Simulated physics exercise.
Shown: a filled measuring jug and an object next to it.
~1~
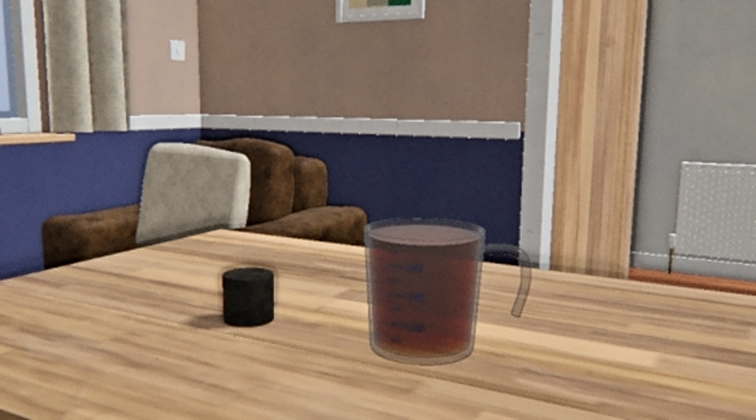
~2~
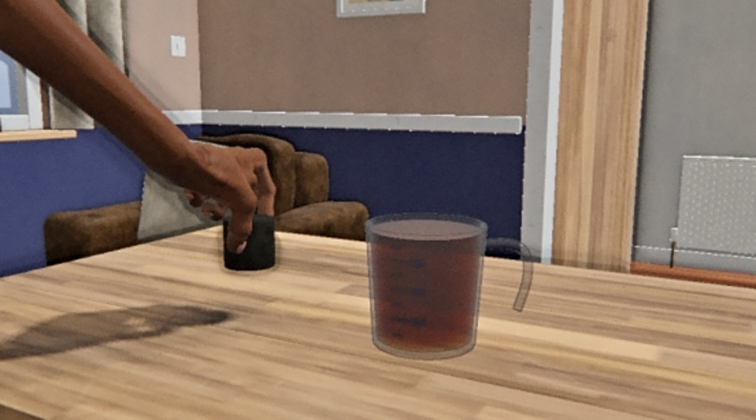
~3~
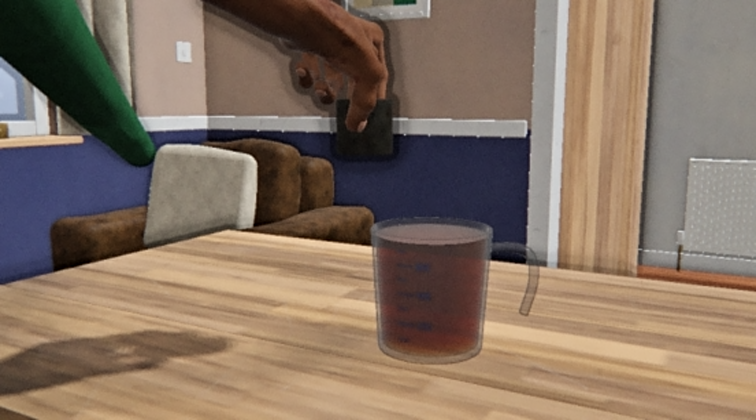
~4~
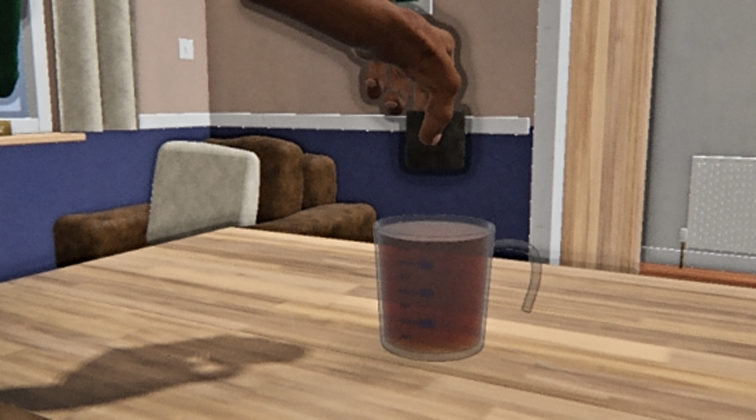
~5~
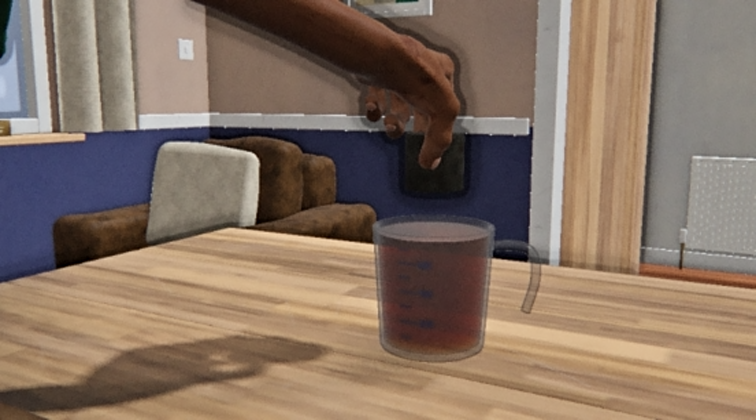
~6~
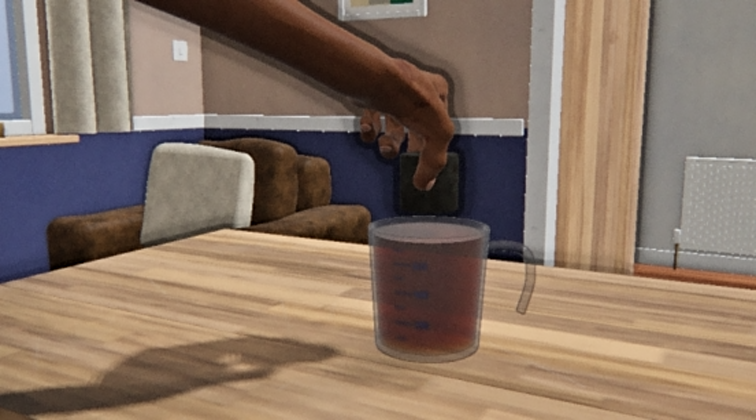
The clip opens on a wooden tabletop with a small black cylinder to the left of a clear measuring jug nearly full of dark reddish liquid. A hand reaches in from the left, grips the cylinder and lifts it, carries it right until it is above the jug, then lowers it to just over the liquid.
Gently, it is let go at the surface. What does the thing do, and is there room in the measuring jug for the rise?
Thing - goes under. Measuring jug - some spills out.
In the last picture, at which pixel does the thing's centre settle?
Its centre ends up around (427, 312) in the last picture.
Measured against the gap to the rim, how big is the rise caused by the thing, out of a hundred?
Ratio: About 210 in a hundred.
Shortly, the iron weight enters the iced tea; the measuring jug is full to the brim.
Then, the iron weight goes on down; the measuring jug is full to the brim; the top is wet.
At the finish, the iron weight is at the bottom; the measuring jug is full to the brim; the top is wet.
